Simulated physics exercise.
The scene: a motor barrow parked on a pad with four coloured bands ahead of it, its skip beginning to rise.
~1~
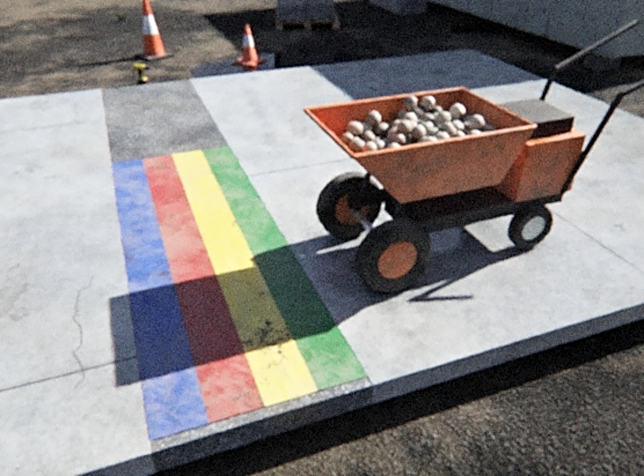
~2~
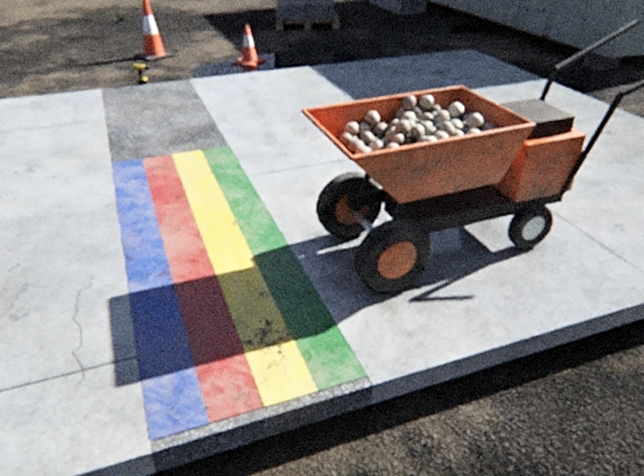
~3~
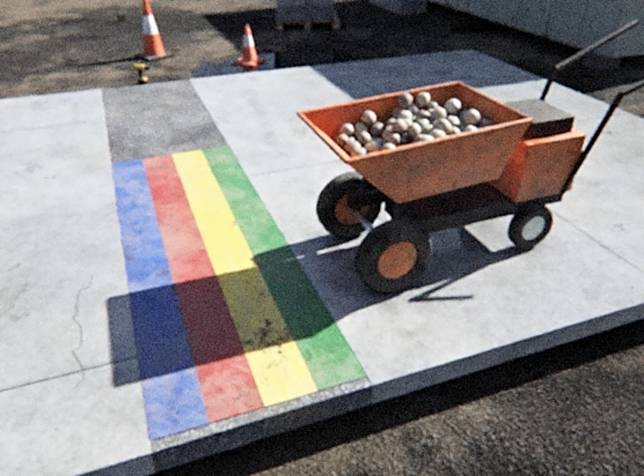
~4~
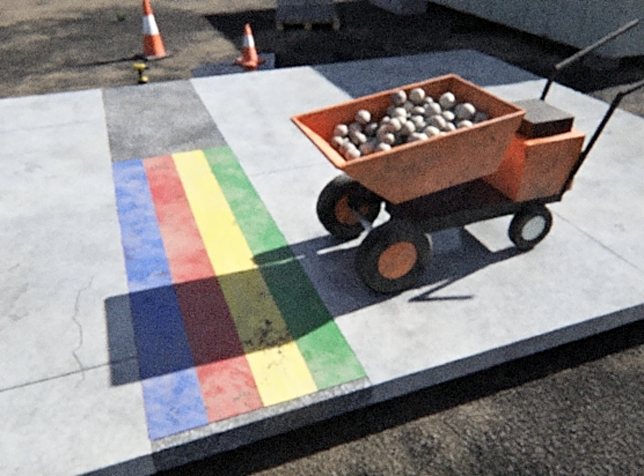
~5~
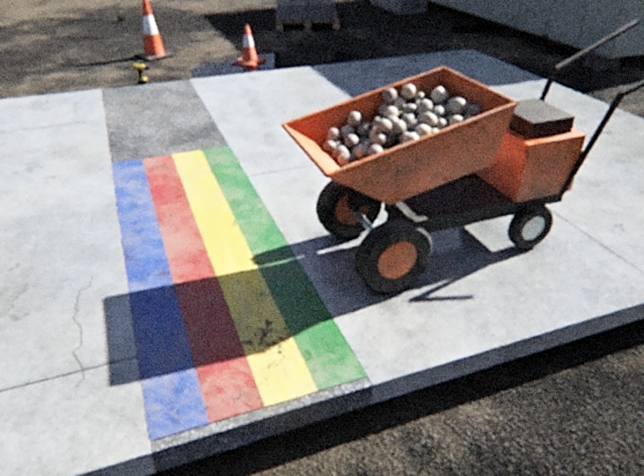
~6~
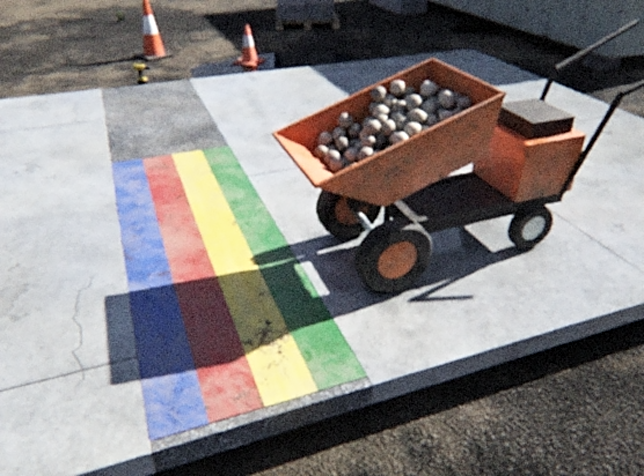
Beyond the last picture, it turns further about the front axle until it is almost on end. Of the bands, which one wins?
The red band wins.
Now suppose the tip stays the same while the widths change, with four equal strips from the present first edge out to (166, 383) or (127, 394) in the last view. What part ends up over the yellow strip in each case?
Respectively 10 and 20 percent.
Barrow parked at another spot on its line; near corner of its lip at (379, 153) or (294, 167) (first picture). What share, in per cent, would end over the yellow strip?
About 30 % and about 0 %.
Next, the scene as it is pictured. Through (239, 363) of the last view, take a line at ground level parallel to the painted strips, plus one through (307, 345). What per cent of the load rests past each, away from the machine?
That's 50 in a hundred for the first and 70 in a hundred for the second.
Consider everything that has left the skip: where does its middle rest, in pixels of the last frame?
The centre comes to rest near (205, 295).
Just after the last frame, skip tipped steeply; every one in the skip.
A moment on, skip tipped right over; roughly two thirds in the skip; roughly a quarter over the yellow strip; about a tenth over the red strip; just a few over the blue strip.
Further on, skip tipped right over; roughly a quarter in the skip; roughly a quarter over the yellow strip; roughly a third over the red strip; roughly a quarter over the blue strip; just a few off the paint.
When it is over, skip tipped right over; roughly a quarter in the skip; not one over the green strip; roughly a quarter over the yellow strip; roughly a third over the red strip; roughly a quarter over the blue strip; just a few off the paint.
